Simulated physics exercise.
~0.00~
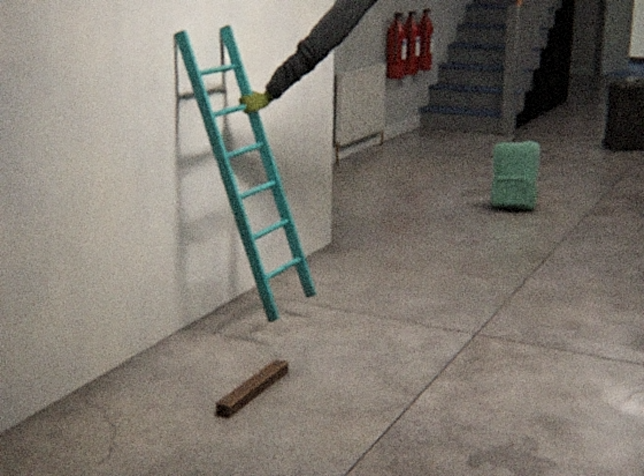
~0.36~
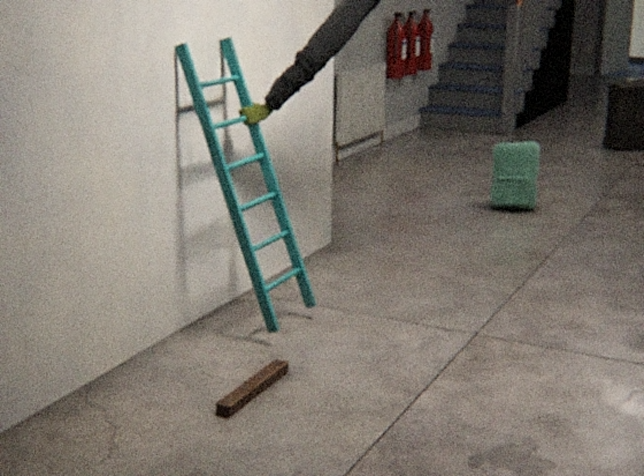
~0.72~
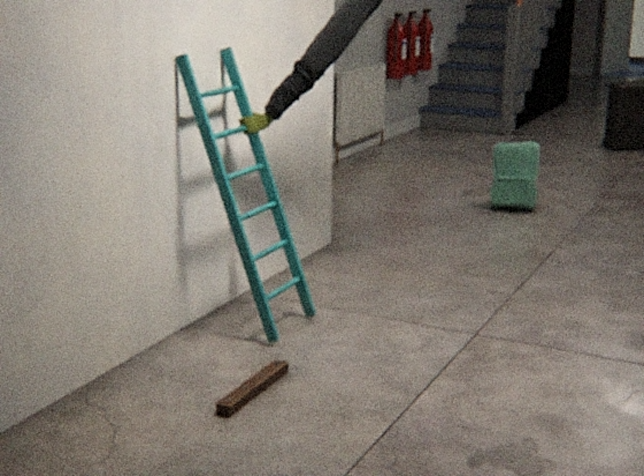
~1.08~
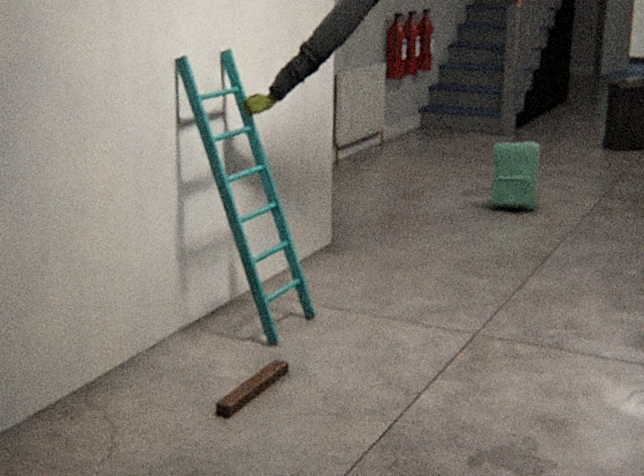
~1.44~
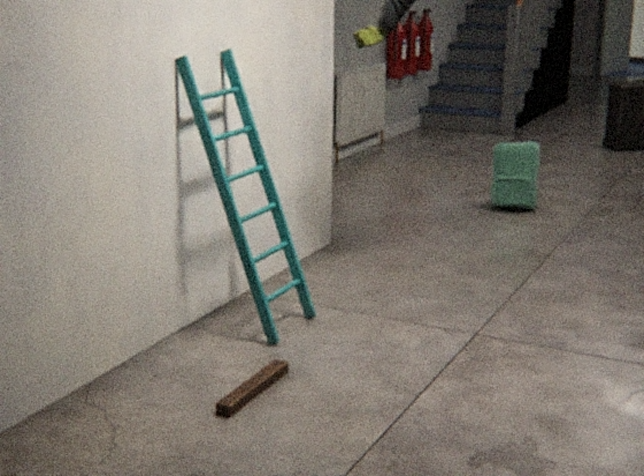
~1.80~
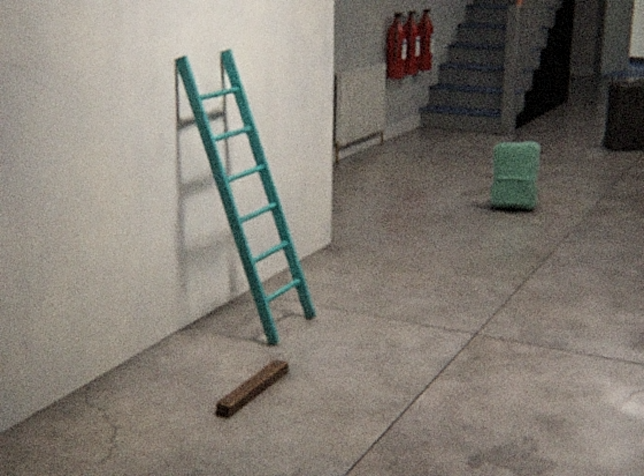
Turquoise ladder being lowered against a white wall by a gloved hand, which lets go and withdraws, leaving it leaning there.
